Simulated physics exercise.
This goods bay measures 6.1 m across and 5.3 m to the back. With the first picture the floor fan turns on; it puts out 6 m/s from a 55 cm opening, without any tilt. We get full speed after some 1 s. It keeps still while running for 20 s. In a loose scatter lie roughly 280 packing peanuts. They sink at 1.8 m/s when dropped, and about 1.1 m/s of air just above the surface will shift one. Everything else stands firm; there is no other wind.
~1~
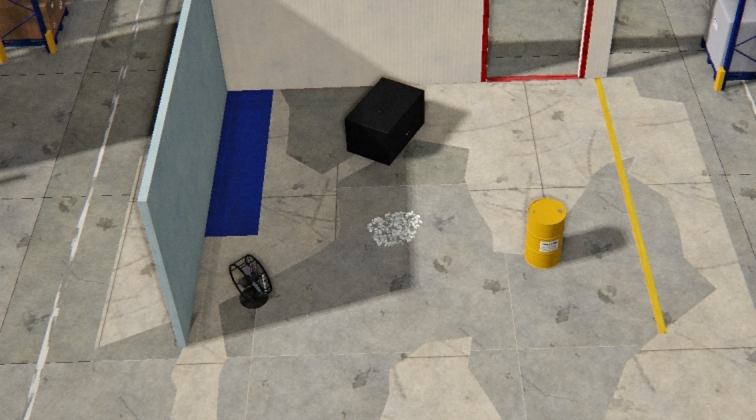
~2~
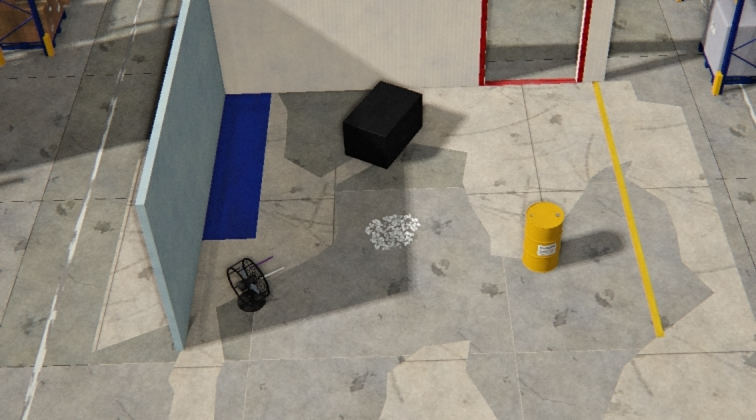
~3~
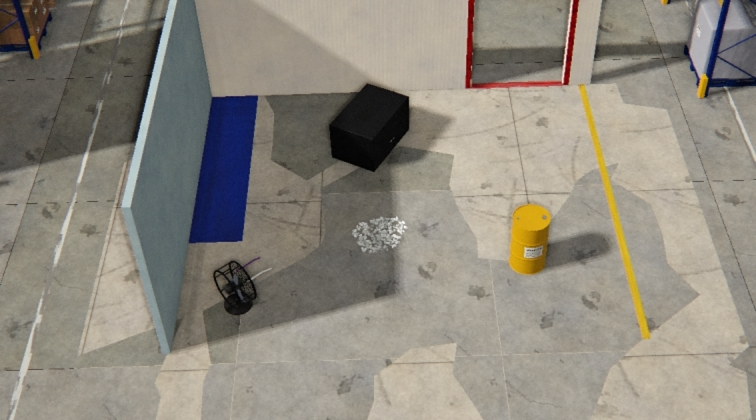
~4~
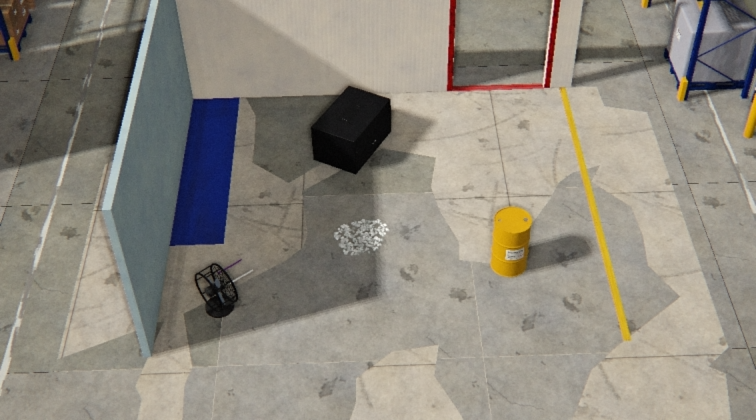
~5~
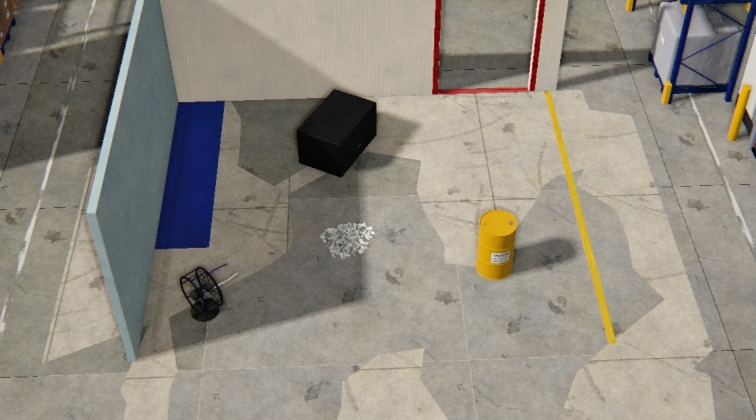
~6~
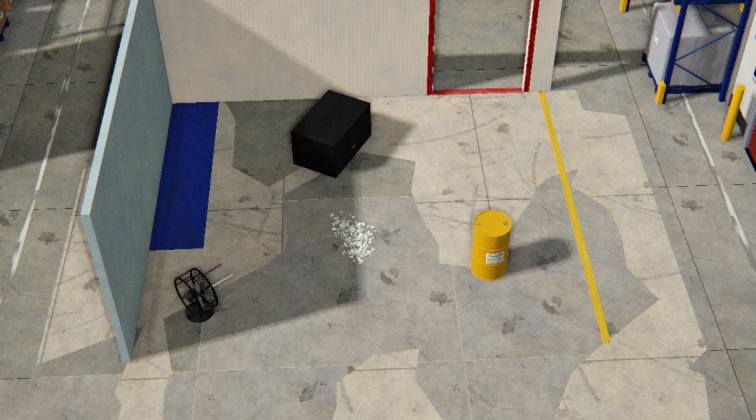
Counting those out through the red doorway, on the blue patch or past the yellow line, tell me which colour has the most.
The yellow one has the most.
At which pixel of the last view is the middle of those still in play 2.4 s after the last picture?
At about (544, 185).
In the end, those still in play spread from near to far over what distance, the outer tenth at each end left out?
1.2 m, roughly.
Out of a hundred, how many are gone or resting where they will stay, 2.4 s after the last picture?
Roughly 1 % of them.
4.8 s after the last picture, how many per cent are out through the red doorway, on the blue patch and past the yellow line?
4 % red, 0 % blue, 50 % yellow.
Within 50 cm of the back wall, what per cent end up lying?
Share: Approx. 0 %.
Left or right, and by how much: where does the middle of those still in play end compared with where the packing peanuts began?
Shift: Toward the right-hand side, approx. 2.4 m.
Then, 2.4 s after the last picture the count stands so, 4 % are past the yellow line, 0 % on the blue patch and 3 % out through the red doorway; the middle of those still in play is near (544, 185).
Then, 4.8 s after the last picture the count stands so, 48 % are past the yellow line, 0 % on the blue patch and 4 % out through the red doorway; the middle of those still in play is near (529, 195).
Then, 9.4 s after the last picture the count stands so, 54 % are past the yellow line, 0 % on the blue patch and 4 % out through the red doorway; the middle of those still in play is near (521, 201).
Then, 18.4 s after the last picture, at the end, 59 % are past the yellow line, 0 % on the blue patch and 4 % out through the red doorway; the middle of those still in play is near (509, 209).
